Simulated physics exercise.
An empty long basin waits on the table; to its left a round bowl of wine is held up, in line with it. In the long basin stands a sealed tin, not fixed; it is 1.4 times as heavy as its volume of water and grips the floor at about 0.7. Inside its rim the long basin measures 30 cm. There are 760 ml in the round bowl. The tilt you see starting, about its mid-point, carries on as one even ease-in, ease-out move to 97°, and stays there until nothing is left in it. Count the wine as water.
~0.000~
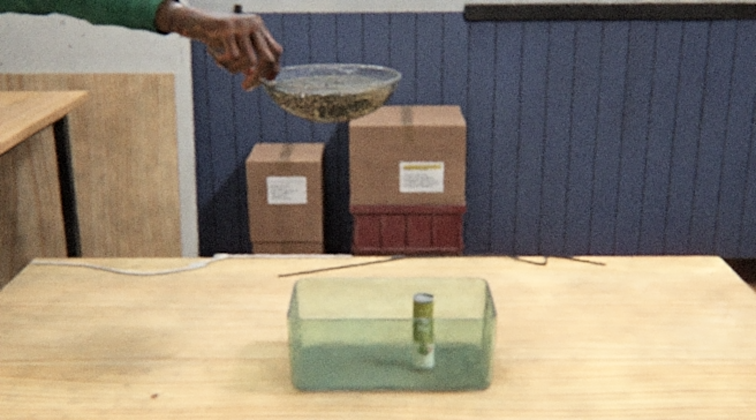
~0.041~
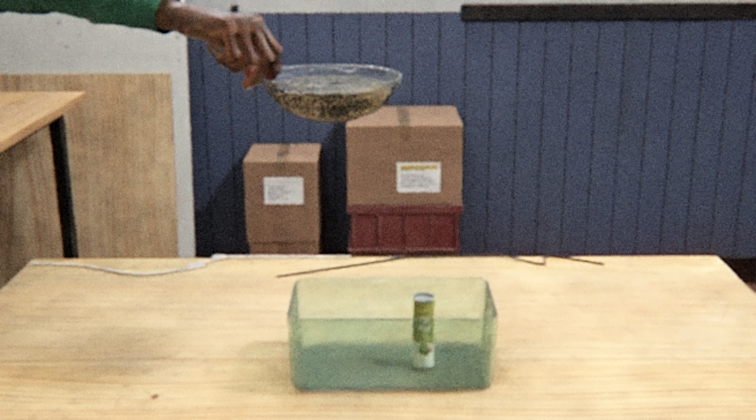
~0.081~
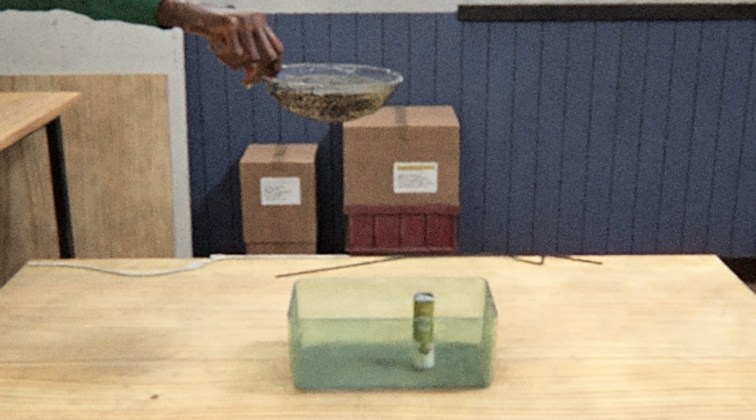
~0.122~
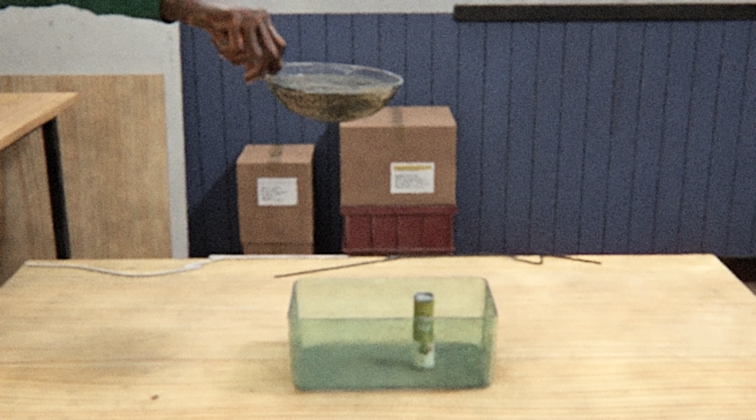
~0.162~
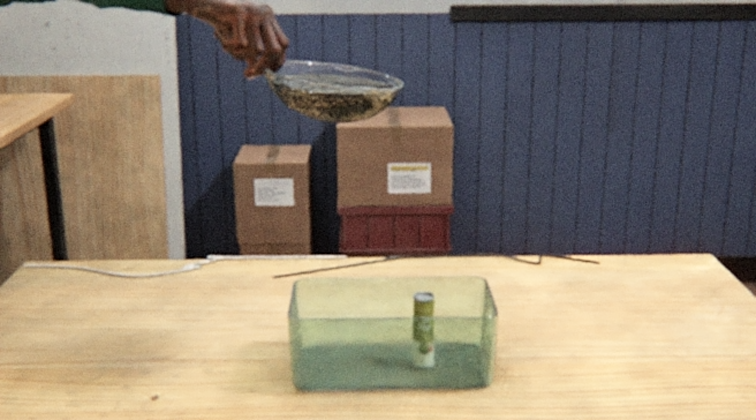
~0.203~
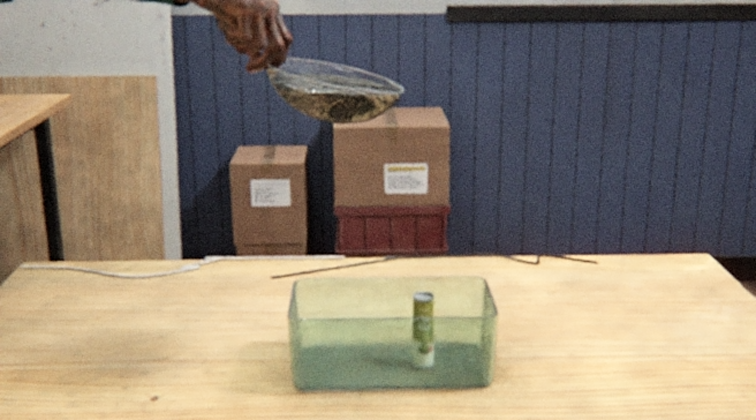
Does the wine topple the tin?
The tin topples.
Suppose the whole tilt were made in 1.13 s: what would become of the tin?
The tin falls.
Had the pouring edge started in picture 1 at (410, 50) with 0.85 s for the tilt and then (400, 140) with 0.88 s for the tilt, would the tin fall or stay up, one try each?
First it topples; then it keeps standing.
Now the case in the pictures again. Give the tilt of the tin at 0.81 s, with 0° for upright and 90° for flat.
It is at some 10°.
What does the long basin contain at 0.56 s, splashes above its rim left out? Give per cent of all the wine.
Near 4 in a hundred.
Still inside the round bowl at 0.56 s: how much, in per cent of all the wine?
Some 18 per cent.
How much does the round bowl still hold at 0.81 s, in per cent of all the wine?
Near 0 in a hundred.
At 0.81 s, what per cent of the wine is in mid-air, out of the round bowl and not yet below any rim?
Near 12 in a hundred.
After 0.56 s the tilt is 68° and 18 per cent is still to pour; the tin stands where it began.
After 0.81 s the tilt is 96° and 0 per cent is still to pour; the tin leans 10°.
After 1.09 s the tilt is 97° and 0 per cent is still to pour; the tin lies on its side.
After 1.38 s the tilt is 97° and 0 per cent is still to pour; the tin lies on its side.
In the end the tin lies on its side.
